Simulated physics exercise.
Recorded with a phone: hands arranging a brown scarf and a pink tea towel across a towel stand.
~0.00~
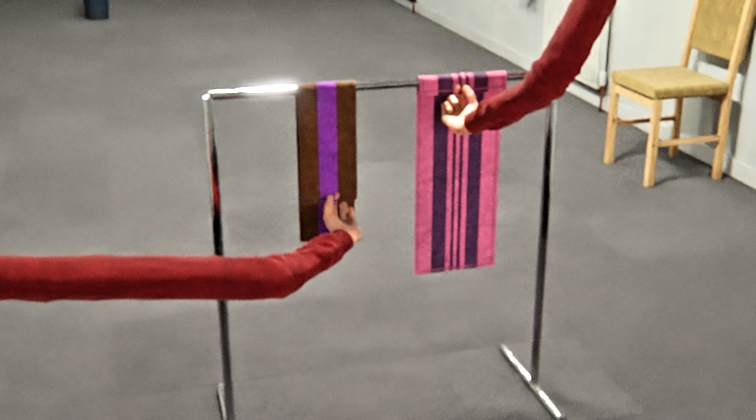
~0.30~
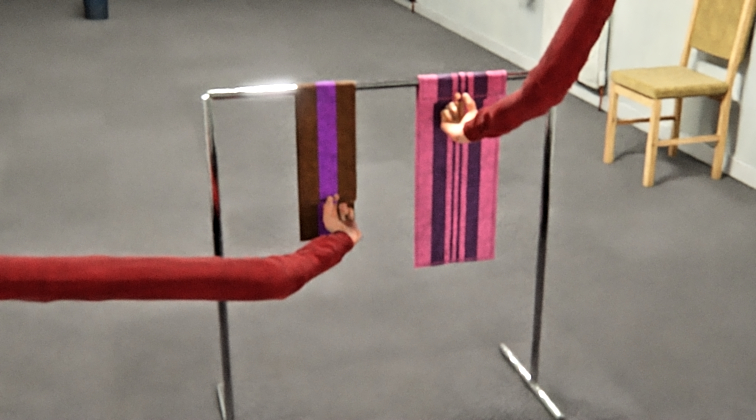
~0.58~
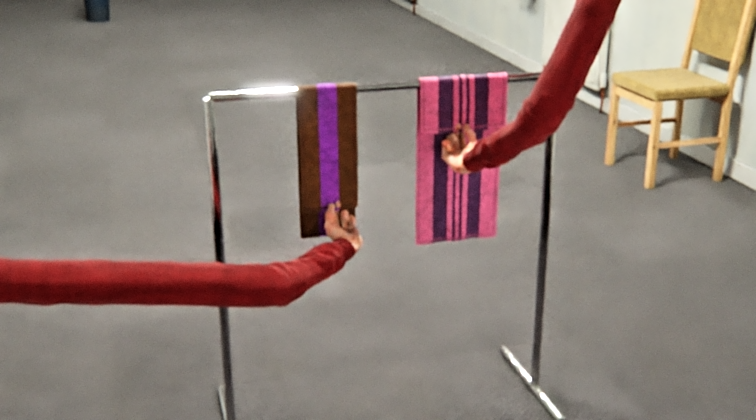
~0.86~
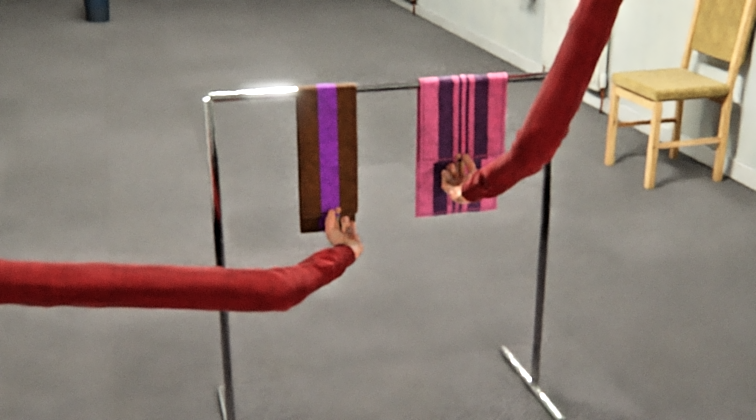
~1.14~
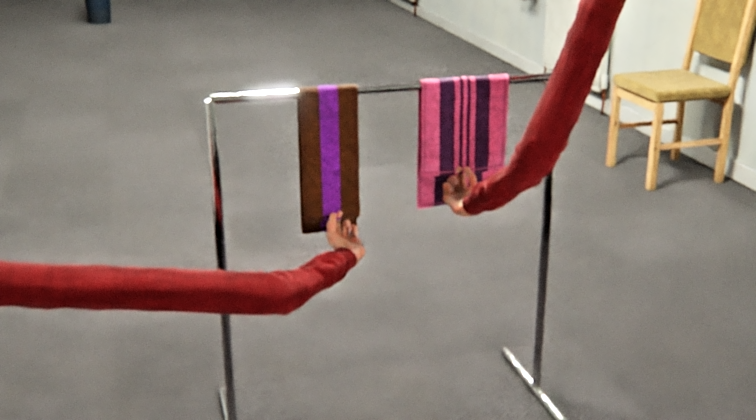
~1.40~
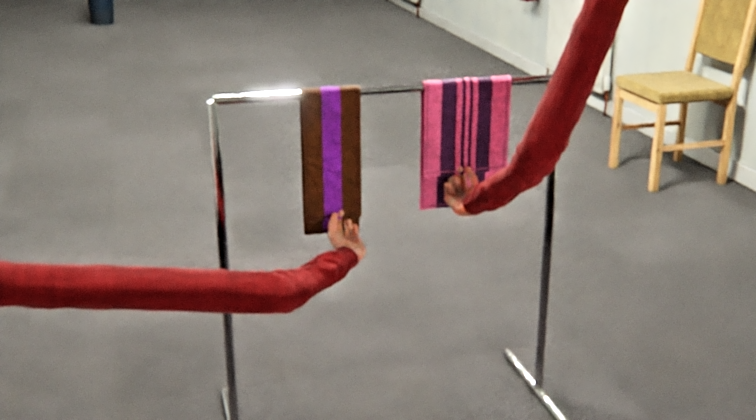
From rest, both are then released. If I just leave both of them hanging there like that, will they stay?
At the end, the brown scarf stays put. The pink tea towel stays put.
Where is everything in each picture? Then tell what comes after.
In the first frame, scarf front hem (343, 196), back hem (341, 233); tea towel front hem (435, 90), back hem (428, 269).
In the second frame, scarf front hem (343, 197); tea towel front hem (434, 98).
In the third frame, scarf front hem (344, 204); tea towel front hem (435, 129).
In the fourth frame, scarf front hem (345, 210); tea towel front hem (435, 159).
In the fifth frame, scarf front hem (346, 214); tea towel front hem (436, 171).
In the sixth frame, scarf front hem (347, 213), back hem (346, 226), front almost as long as the back; tea towel front hem (437, 171), back hem (434, 204), front over half the back.
By 2.30 s, scarf unmoved; tea towel unmoved.
When it is over, scarf unmoved; tea towel unmoved. The brown scarf hangs there and the pink tea towel keeps its place.
